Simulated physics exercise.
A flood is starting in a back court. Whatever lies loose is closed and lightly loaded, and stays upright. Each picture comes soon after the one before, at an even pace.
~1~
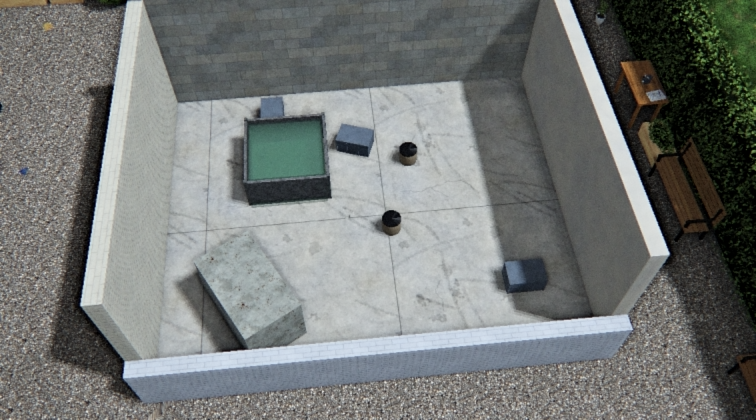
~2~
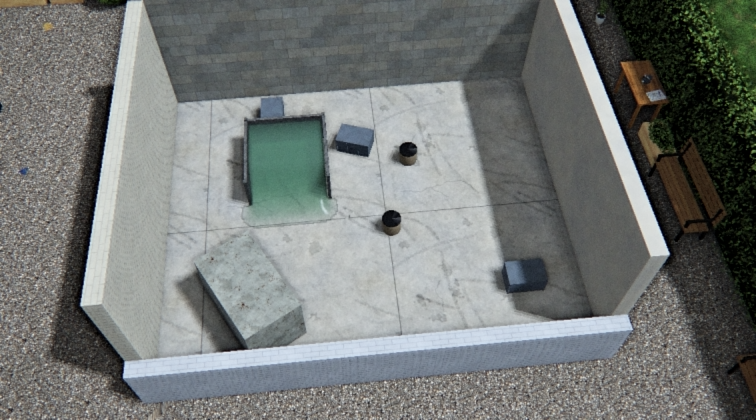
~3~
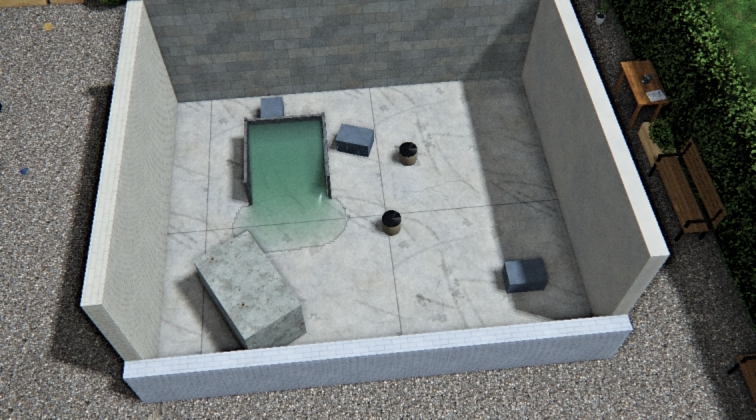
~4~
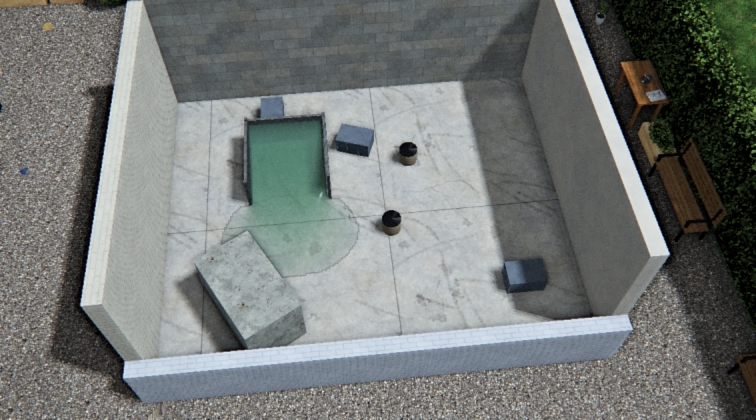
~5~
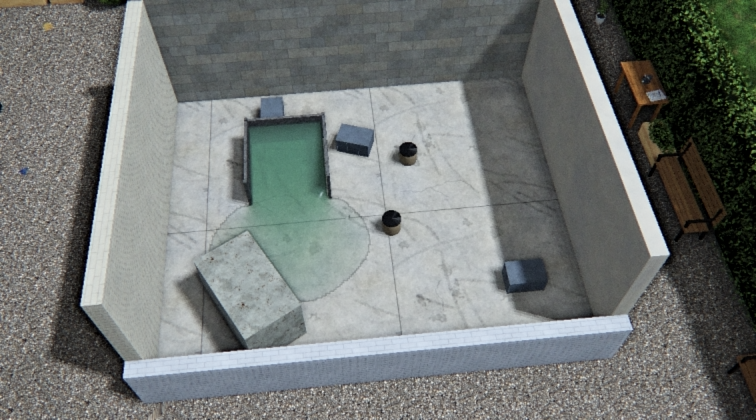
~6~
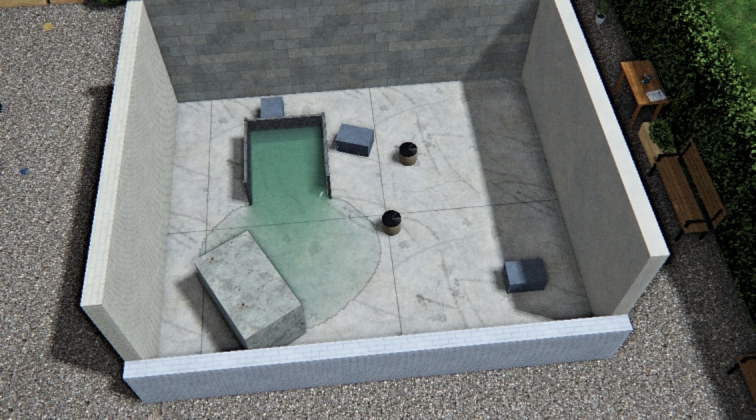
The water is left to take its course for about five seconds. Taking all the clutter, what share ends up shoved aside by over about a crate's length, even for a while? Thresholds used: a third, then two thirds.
The result is a share beneath one third.
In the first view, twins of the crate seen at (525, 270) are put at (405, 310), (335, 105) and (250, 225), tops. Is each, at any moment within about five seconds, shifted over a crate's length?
Displaced, stays put, displaced.
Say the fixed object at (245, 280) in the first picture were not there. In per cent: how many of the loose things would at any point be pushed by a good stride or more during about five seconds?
I'd put it at around 0 percent.
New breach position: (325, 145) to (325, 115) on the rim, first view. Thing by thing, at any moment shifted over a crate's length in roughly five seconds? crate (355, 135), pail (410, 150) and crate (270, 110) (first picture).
Well, in order they come out as beyond that mark, beyond that mark and under that mark.
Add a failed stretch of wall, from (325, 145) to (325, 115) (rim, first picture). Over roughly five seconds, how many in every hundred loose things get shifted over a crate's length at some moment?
Close to 40 in a hundred.
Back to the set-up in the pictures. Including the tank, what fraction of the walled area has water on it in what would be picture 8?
Roughly 25 %.
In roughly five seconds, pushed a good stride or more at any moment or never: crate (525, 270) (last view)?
From what I can tell, carried that far.
A moment on, 0 of 5 are well off their spots; 0 afloat.
Next, 0 of 5 are well off their spots; 0 afloat.
Later, 0 of 5 are well off their spots; 0 afloat.
In the end, 1 of 5 are well off their spots, and 1 have been at some point; 1 afloat.
